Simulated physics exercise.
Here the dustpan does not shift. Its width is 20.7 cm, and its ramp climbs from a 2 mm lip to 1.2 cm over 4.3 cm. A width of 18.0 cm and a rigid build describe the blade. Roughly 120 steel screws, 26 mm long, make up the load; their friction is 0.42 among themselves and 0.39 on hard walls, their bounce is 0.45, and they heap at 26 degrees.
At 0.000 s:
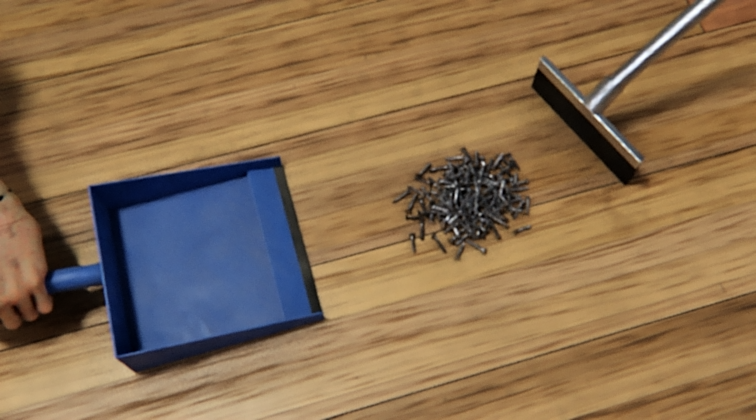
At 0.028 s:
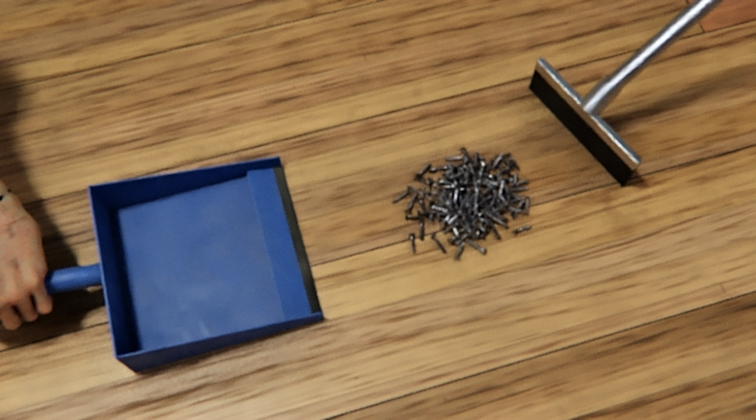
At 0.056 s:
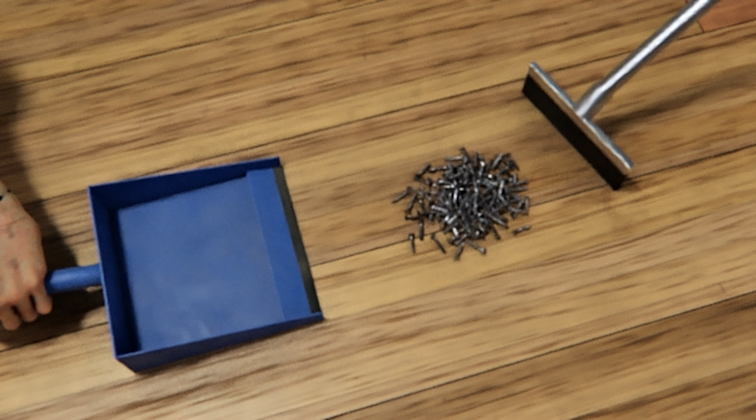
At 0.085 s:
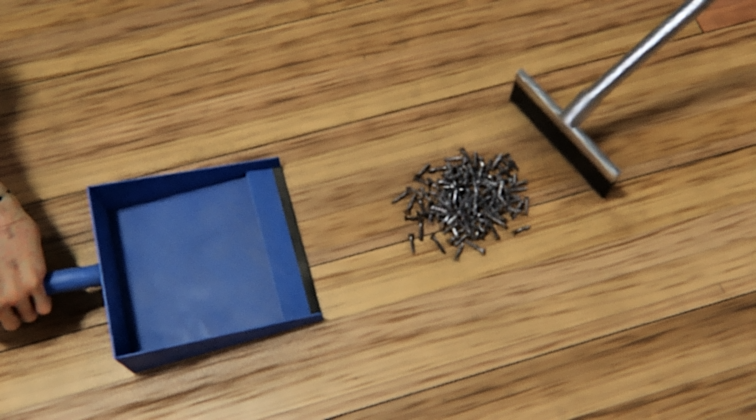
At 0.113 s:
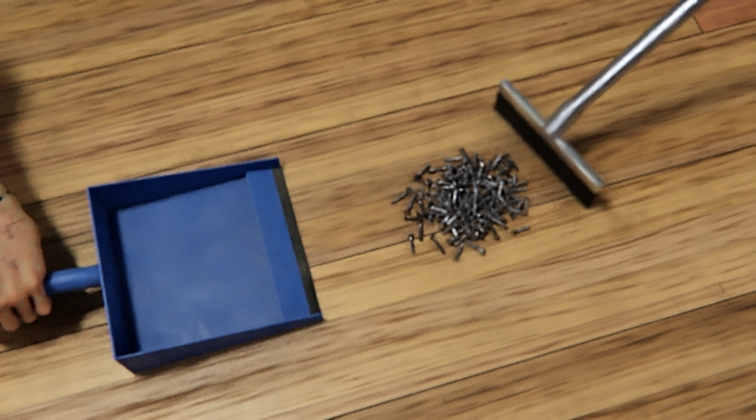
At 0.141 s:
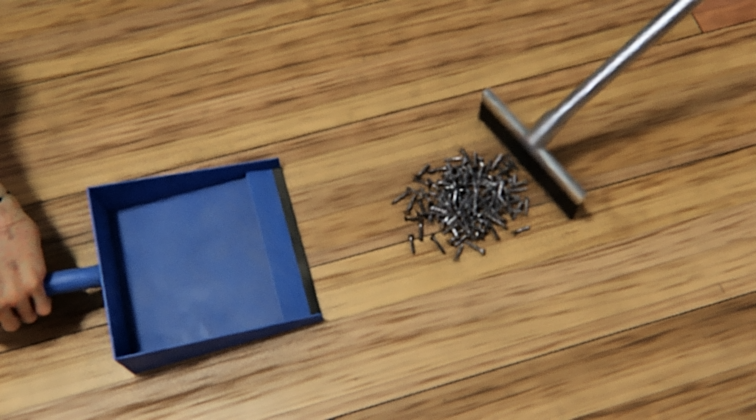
To begin with, a heap of dark steel screws sits on a wooden floor between a blue dustpan, its handle gripped by a hand at left, and a metal-handled blade at upper right. The blade then slides left and slightly down to the heap's edge, while pan and screws stay still.
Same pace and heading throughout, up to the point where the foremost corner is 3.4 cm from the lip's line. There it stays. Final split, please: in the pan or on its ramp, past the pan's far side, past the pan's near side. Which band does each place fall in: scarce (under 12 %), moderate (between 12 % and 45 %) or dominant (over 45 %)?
In the pan or on its ramp: Moderate; past the pan's far side: Scarce; past the pan's near side: Moderate.
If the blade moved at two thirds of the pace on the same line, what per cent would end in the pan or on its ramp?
About 10 per cent.
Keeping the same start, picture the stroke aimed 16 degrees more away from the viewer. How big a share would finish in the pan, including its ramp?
It comes to roughly 20 in a hundred.
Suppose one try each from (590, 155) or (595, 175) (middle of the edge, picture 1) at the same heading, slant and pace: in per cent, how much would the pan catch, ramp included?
Around 25 percent, then around 15 percent.
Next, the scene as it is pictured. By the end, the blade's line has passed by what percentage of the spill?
Around 0 in a hundred.
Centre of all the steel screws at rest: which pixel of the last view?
Centre at rest, approx.: (327, 296) px.
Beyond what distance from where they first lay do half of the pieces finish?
It works out to roughly 22 cm.
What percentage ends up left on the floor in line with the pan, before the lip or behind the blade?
Roughly 50 in a hundred.
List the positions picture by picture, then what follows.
In the first picture, blade from (637, 163) to (542, 65), moved 0.0 cm, 0 of the pieces shifted so far; middle of the pieces at (470, 200); pan at (196, 267).
In the second picture, blade from (635, 164) to (540, 66), moved 0.4 cm, 0 of the pieces shifted so far; middle of the pieces at (470, 200).
In the third picture, blade from (627, 169) to (532, 70), moved 1.5 cm, 0 of the pieces shifted so far; middle of the pieces at (469, 200).
In the fourth picture, blade from (614, 177) to (520, 77), moved 3.4 cm, 0 of the pieces shifted so far; middle of the pieces at (469, 201).
In the fifth picture, blade from (597, 187) to (503, 87), moved 5.9 cm, 0 of the pieces shifted so far; middle of the pieces at (469, 201).
In the sixth picture, blade from (580, 198) to (486, 97), moved 8.5 cm, 0 of the pieces shifted so far; middle of the pieces at (469, 201); pan at (195, 269). The blade's pace is about 0.93 m/s, heading 16 degrees towards the viewer's side.
After 0.28 s, middle of the blade 17 cm from the lip; 0 % over the lip, far side 0 %, near side 0 %.
Then, at 0.37 s, middle of the blade 9 cm from the lip; 0 % over the lip, far side 0 %, near side 15 %.
After 0.60 s, middle of the blade 6 cm from the lip; 20 % over the lip, far side 0 %, near side 30 %.
In the end, at 1.8 s, pan 20 %, far side 0 %, near side 30 %, in front of the lip or behind the blade 50 %.
